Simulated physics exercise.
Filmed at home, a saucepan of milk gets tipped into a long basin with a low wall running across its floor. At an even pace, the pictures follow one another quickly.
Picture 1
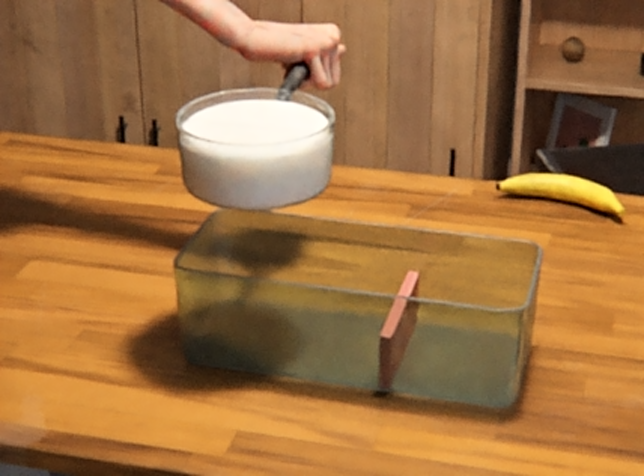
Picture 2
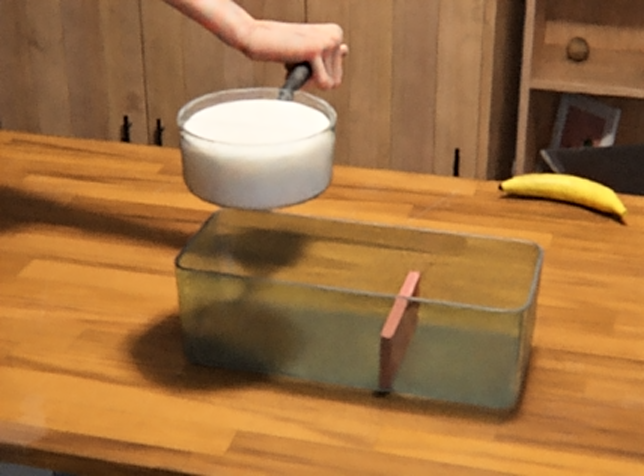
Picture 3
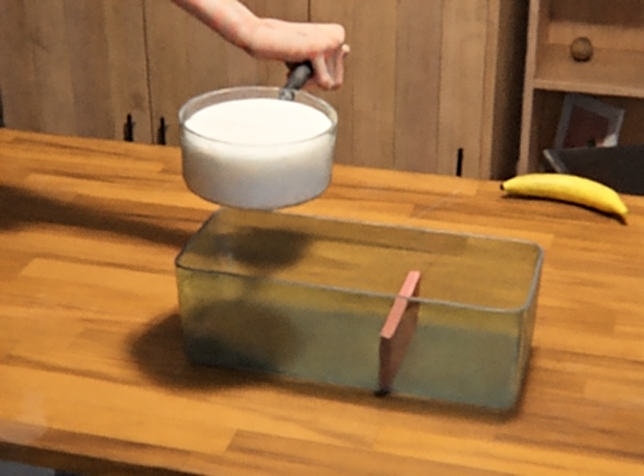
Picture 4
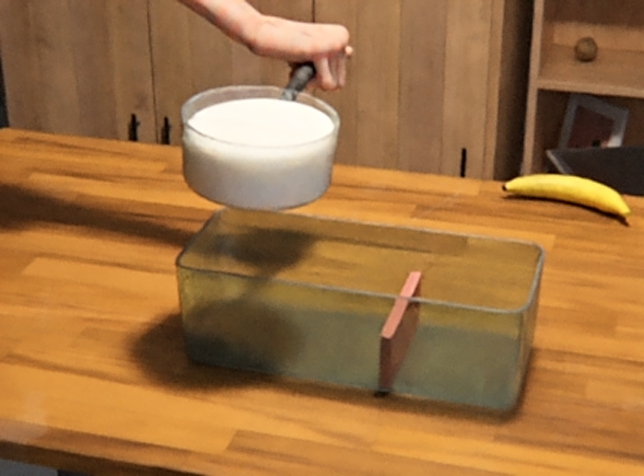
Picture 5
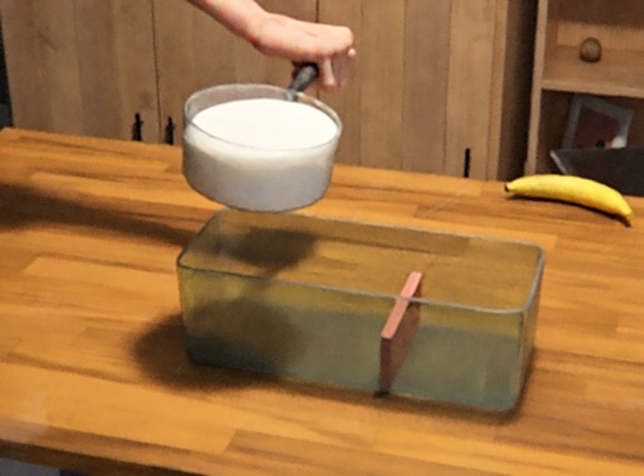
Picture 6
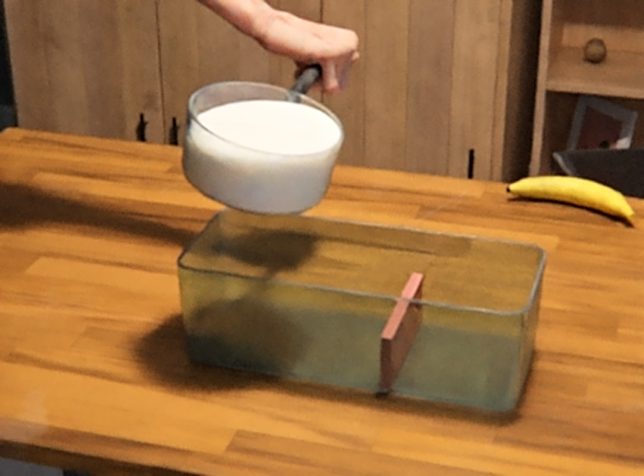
A clear saucepan of milk, held by a hand above the left part of a long glass basin with a low reddish wall inside, starts nearly level and tilts slightly down to the right, while a banana lies behind.
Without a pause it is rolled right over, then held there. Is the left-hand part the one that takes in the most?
Yes: I foresee the left area holding the largest share.
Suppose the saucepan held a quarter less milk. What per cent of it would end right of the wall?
Best guess: Around 5 %.
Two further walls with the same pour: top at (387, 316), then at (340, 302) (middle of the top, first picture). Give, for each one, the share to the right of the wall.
Roughly 50 % and then 80 %.
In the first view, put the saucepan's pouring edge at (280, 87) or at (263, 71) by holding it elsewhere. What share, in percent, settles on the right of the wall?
First try: Near 5 percent; second try: Near 5 percent.
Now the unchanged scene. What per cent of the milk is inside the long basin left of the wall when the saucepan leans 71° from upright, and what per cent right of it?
The left part holds close to 15 per cent, the right part close to 15.
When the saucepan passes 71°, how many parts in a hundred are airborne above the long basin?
Share: Approx. 30 %.
A moment on, the tilt is 71° and 42 per cent is still to pour, 16 is left of the wall and 13 right of it.
Next, the tilt is 107° and 5 per cent is still to pour, 65 is left of the wall and 25 right of it.
Then the tilt is 114° and 0 per cent is still to pour, 73 is left of the wall and 25 right of it.
Later the tilt is 114° and 0 per cent is still to pour, 73 is left of the wall and 25 right of it.
In the end 73 per cent lies left of the wall, 25 right of it and 2 outside.
